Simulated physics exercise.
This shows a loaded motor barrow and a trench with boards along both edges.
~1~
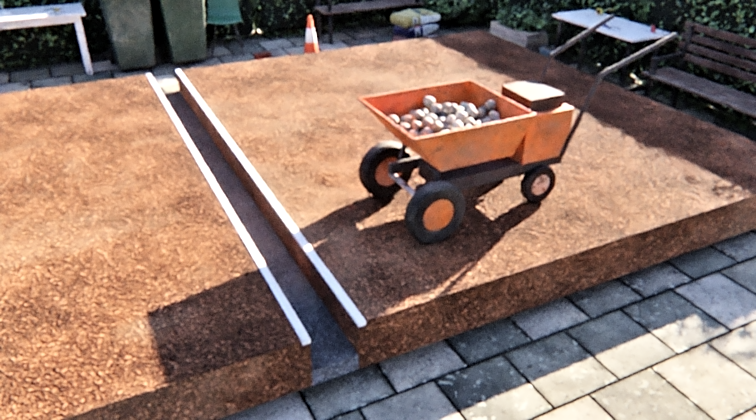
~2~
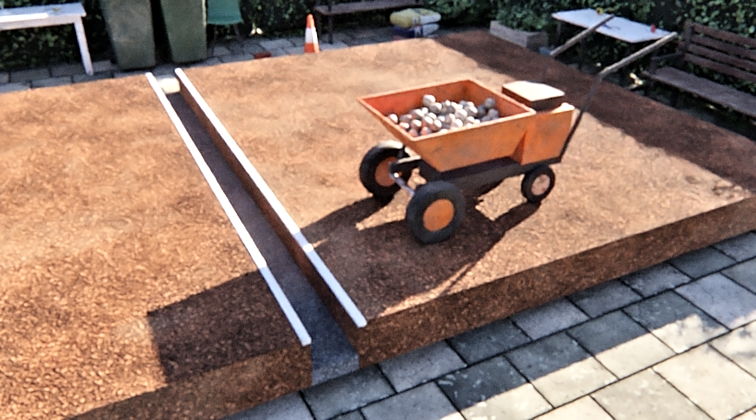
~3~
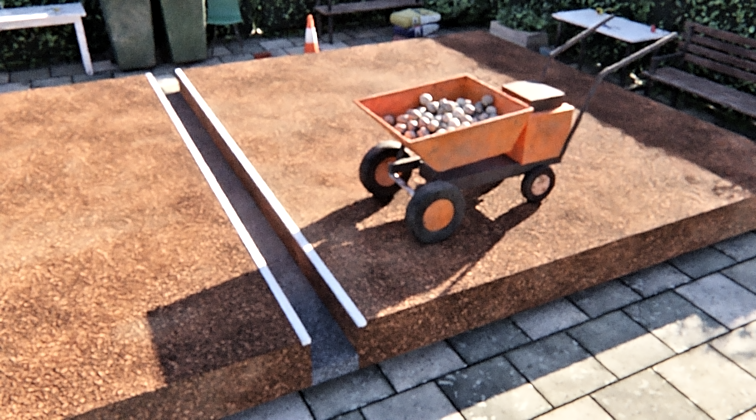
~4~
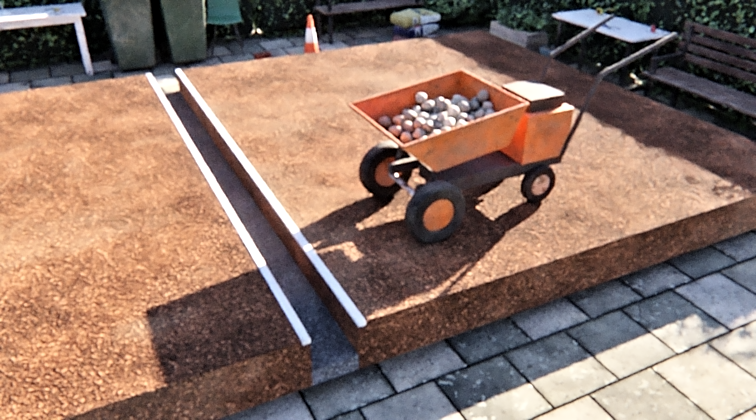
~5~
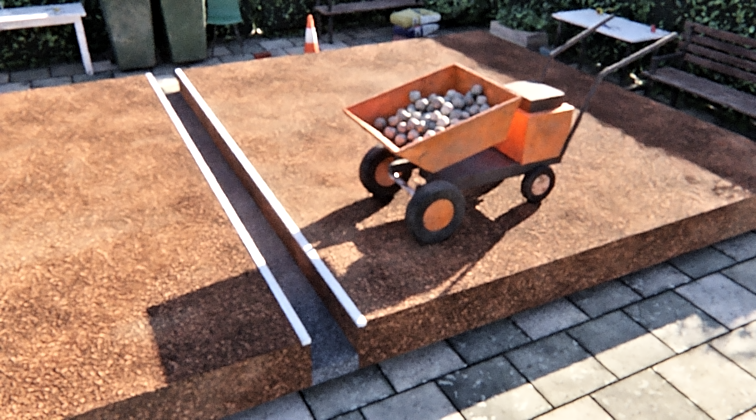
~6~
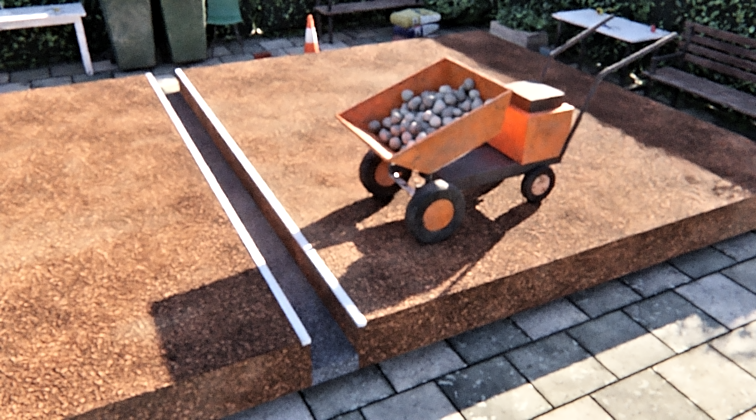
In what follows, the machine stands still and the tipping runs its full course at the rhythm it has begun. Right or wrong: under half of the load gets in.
Wrong.
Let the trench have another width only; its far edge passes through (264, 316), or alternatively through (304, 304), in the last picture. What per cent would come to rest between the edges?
First some 70, then 60 per cent.
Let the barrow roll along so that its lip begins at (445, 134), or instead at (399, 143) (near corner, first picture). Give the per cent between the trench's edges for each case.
First try: Around 30 %; second try: Around 90 %.
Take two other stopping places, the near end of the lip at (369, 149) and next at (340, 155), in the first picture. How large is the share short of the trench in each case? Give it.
First try: Some 0 %; second try: 0 %.
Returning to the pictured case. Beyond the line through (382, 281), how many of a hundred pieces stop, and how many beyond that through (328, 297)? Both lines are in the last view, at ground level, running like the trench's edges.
About 100 and 50 %.
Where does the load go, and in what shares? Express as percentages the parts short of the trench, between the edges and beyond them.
I'd put short at close to 30, between at close to 65 and beyond at close to 0 per cent.
Soon after the last picture, skip tipped steeply; all in the skip.
A little later, skip tipped right over; about half in the skip; about a quarter short of the trench; about a quarter in or heaped over the trench; a stray few falling.
Later still, skip tipped right over; a small part in the skip; about a third short of the trench; about two thirds in or heaped over the trench; a stray few beyond it.
At rest, skip tipped right over; a stray few in the skip; about a third short of the trench; about two thirds in or heaped over the trench; a stray few beyond it.
